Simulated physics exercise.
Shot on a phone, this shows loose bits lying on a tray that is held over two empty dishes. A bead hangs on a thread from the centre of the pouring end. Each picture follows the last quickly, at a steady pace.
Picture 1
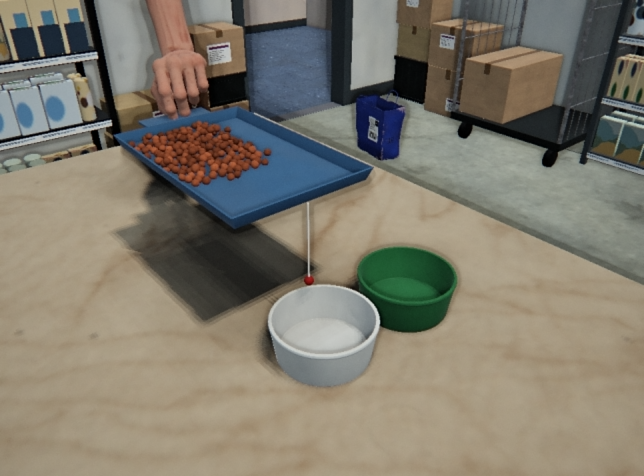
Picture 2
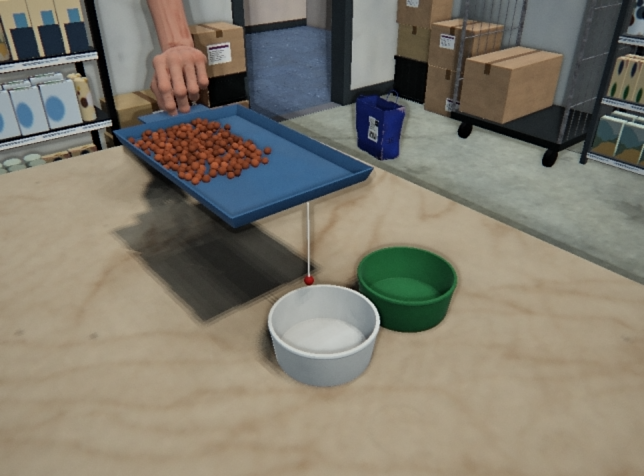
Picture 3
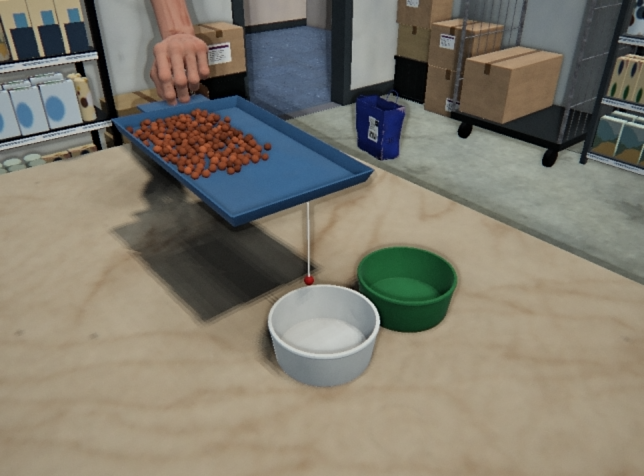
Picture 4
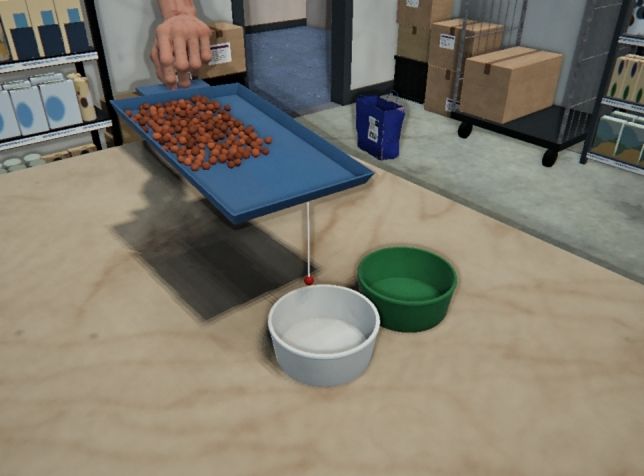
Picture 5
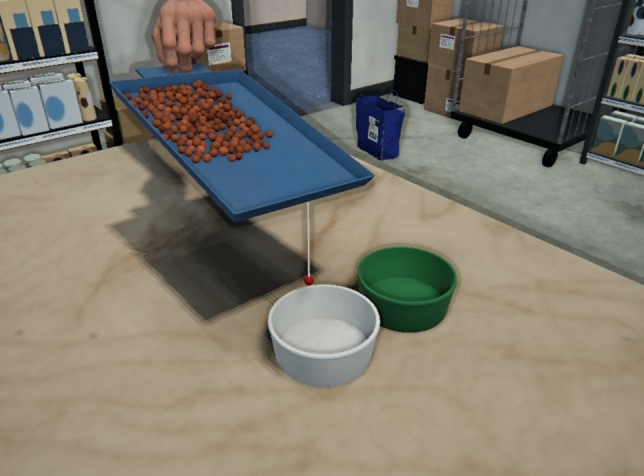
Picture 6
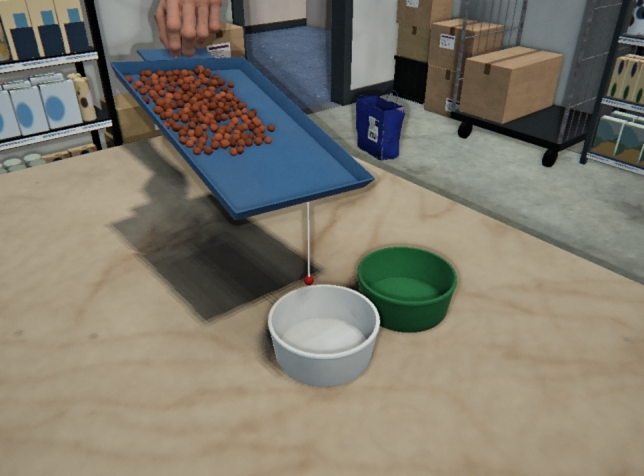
In a storeroom, a hand gripped the far end of a blue tray of reddish-brown pellets above a white dish and a green one, then slowly raised that end, tilting the tray.
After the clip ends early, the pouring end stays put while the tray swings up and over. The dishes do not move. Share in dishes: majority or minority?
The bulk is caught.
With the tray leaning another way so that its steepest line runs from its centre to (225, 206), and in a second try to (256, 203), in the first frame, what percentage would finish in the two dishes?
It comes to about 10 per cent the first time and about 40 per cent the second.
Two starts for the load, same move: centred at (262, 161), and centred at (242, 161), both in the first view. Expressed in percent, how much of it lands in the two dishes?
In order, 80 % then 80 %.
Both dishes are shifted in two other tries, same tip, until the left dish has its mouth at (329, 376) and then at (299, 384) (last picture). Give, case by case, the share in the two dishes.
In the first position around 20 percent, in the second around 20 percent.
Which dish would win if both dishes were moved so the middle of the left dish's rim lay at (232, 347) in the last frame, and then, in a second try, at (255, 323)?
In turn: The right one; right.
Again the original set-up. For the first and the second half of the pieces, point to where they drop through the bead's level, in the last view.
Near (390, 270) and later near (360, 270).
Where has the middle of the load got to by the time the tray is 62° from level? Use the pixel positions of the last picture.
Somewhere about pixel (344, 178).
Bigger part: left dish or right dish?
The one at right ends up fuller.
Shortly afterwards, tray tipped steeply; the bulk on the tray; near a quarter in the air.
Next, tray tipped right over; near a third on the tray; a little in the left dish; near half in the right dish; a little outside both; only a few in the air.
Some moments later, tray tipped past a quarter turn; near a quarter in the left dish; near half in the right dish; near a quarter outside both.
In the end, tray tipped past a quarter turn; near a quarter in the left dish; near half in the right dish; near a quarter outside both.
